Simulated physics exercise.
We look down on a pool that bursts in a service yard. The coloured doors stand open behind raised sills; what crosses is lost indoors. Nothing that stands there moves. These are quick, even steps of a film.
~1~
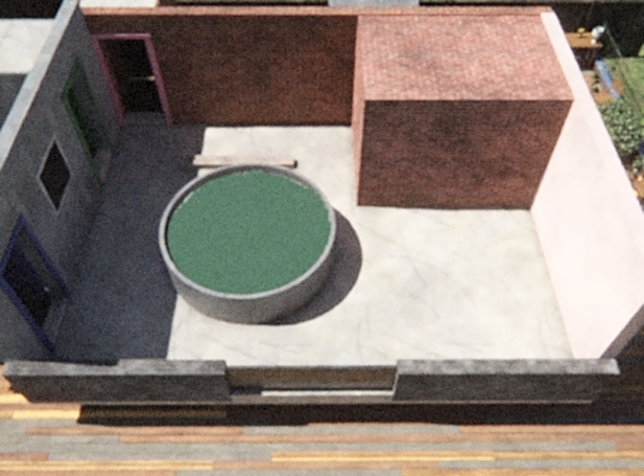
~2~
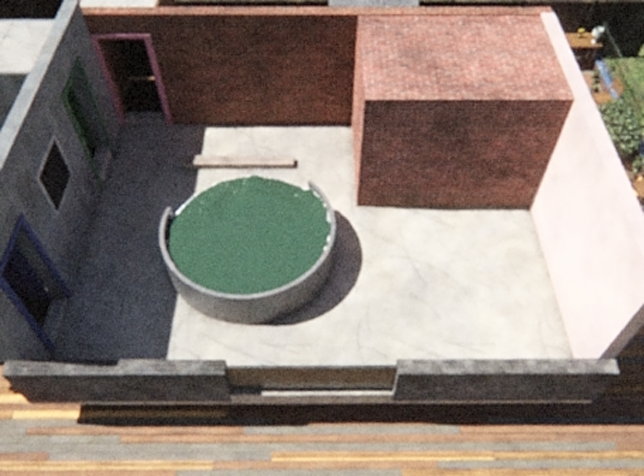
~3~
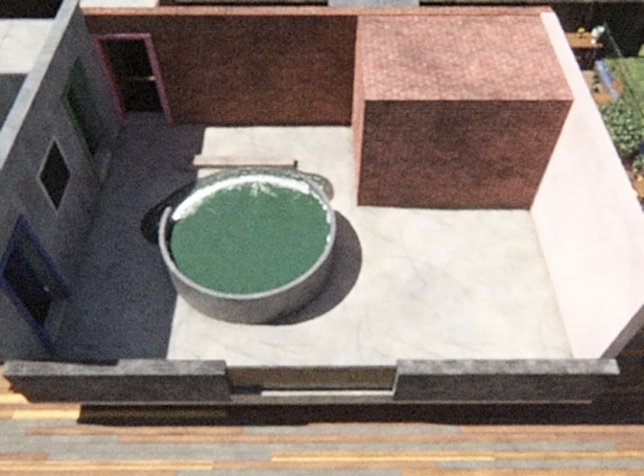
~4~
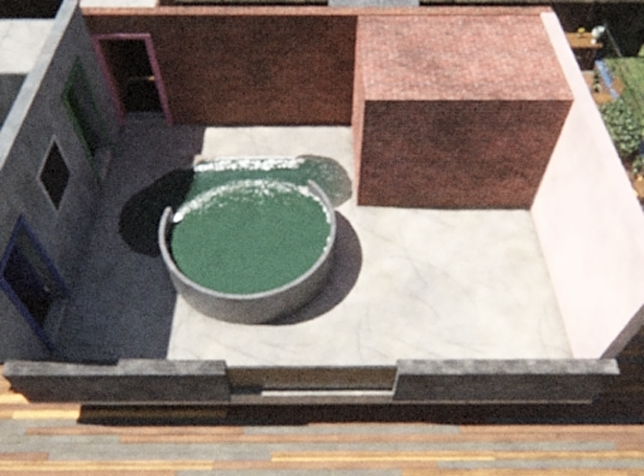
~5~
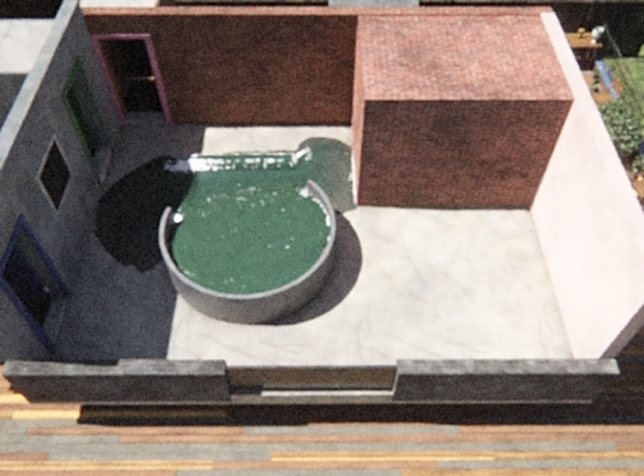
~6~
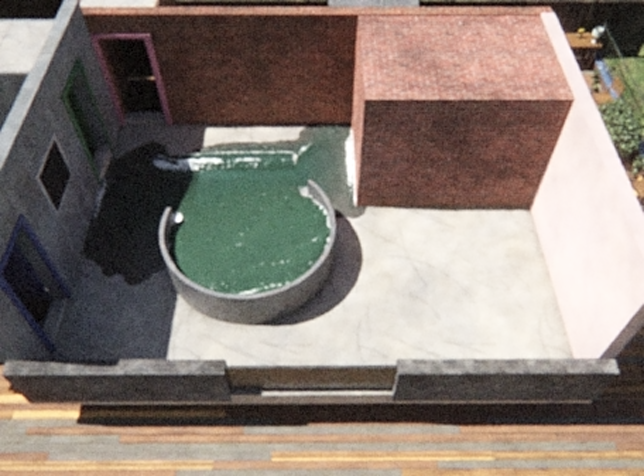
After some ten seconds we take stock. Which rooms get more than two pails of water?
One by one: The blue door lets in a lot; the green door lets in a lot; the pink door lets in a lot.
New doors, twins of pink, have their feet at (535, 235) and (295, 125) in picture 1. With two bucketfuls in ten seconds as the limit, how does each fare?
One after the other: Stays under, goes over.
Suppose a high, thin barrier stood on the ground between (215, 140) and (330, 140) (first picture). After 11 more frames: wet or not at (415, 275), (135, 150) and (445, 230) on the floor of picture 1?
In turn: Dry, awash, free of water.
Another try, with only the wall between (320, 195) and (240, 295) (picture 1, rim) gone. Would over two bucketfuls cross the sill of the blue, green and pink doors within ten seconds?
Then: The blue door passes that mark; the green door is under; the pink door stays under.
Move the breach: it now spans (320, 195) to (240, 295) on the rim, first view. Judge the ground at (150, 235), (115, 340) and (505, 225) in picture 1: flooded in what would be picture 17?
As listed: Clear, covered, awash.
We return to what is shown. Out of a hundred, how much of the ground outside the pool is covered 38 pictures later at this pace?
Roughly 85 per cent.
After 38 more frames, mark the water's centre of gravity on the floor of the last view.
Close to (218, 221).
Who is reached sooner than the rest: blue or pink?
The door marked pink.
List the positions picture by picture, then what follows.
The first picture shows still water in the pool at (248, 227).
In the second picture, water pours out on the pool's far side and has run to a hidden place.
In the third picture, the front is at (147, 231), out from the gap on the pool's far side.
In the fourth picture, the front is at (125, 231), out from the gap on the pool's far side.
In the fifth picture, water pours out on the pool's far side and has run to (102, 231).
In the sixth picture, the front is at (350, 129), out from the gap on the pool's far side.
A moment on, water covers 35 % of the floor; the blue door not reached, the green door under two buckets in, the pink door under two buckets in.
Next, water covers 40 % of the floor; the blue door wet at the sill, nothing in, the green door over two buckets in, the pink door far over two buckets in.
Then, water covers 55 % of the floor; the blue door wet at the sill, nothing in, the green door far over two buckets in, the pink door far over two buckets in.
Later, water covers 85 % of the floor; the blue door under two buckets in, the green door far over two buckets in, the pink door far over two buckets in.
In the end, water covers 95 % of the floor; the blue door far over two buckets in, the green door far over two buckets in, the pink door far over two buckets in.
